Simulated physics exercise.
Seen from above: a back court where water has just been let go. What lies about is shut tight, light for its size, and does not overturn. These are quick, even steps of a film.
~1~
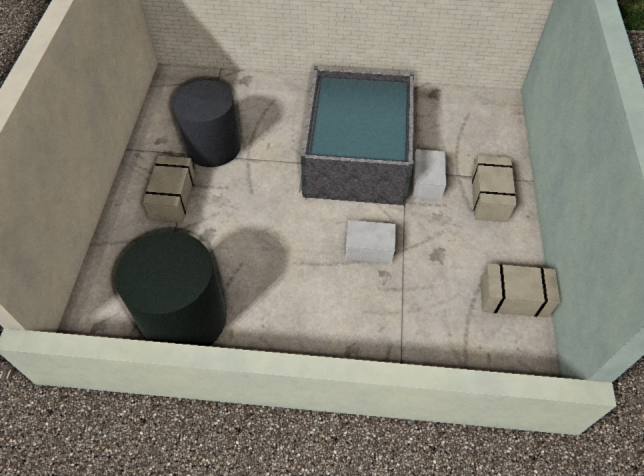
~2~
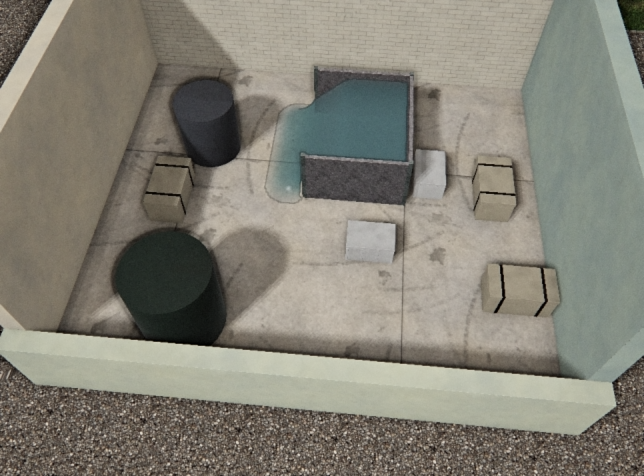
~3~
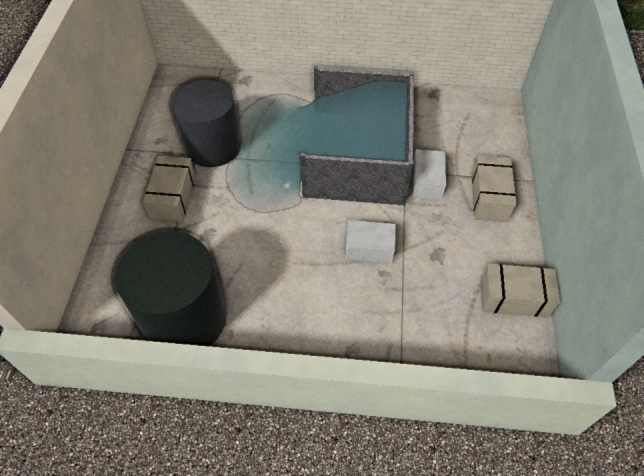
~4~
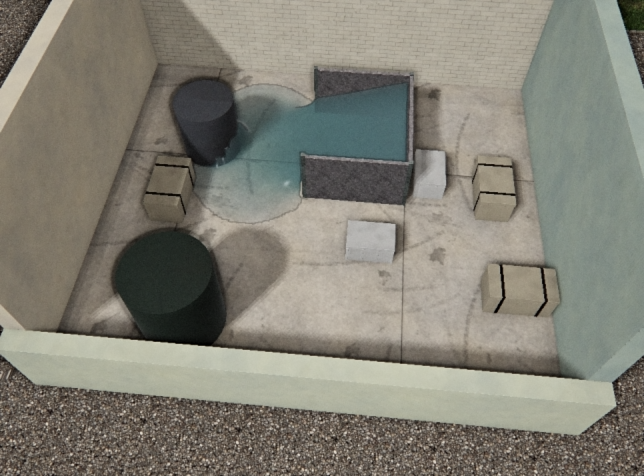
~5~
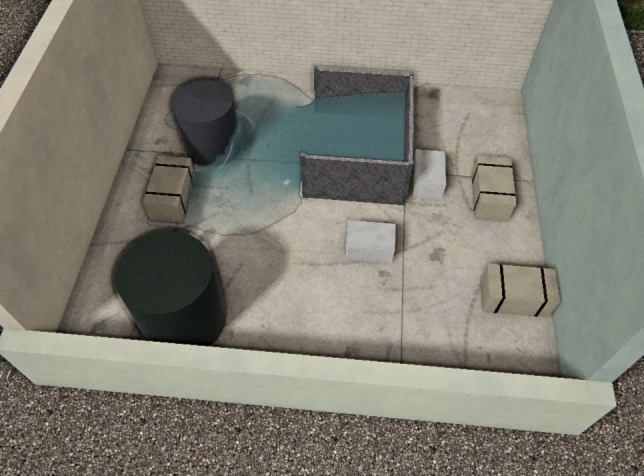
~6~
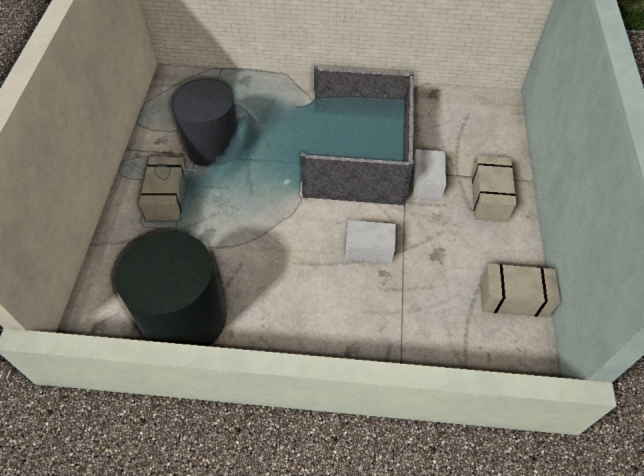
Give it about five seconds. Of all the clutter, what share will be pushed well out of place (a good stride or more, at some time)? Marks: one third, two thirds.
Share: Not even a third.
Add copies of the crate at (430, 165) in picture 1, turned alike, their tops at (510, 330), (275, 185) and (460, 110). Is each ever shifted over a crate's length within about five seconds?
One after the other: Not that far, that far or more, no.
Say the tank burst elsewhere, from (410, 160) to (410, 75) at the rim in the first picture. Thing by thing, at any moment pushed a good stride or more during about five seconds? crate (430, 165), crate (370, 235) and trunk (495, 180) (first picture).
In that order: Shifted that much, short of that, moved that far.
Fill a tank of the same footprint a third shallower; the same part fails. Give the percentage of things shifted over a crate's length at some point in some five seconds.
Some 20 per cent.
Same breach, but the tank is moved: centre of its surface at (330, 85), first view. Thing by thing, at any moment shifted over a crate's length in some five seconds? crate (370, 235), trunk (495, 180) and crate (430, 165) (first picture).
As listed: Under that, never so far, never so far.
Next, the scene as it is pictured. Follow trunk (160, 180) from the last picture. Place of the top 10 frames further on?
Near (113, 192).
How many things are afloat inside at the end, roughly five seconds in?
I count 1.
A moment on, 1 of 5 are well off their spots; 0 afloat.
Next, 1 of 5 are well off their spots; 1 afloat.
Later, 1 of 5 are well off their spots; 1 afloat.
In the end, 1 of 5 are well off their spots, and 1 have been at some point; 1 afloat.
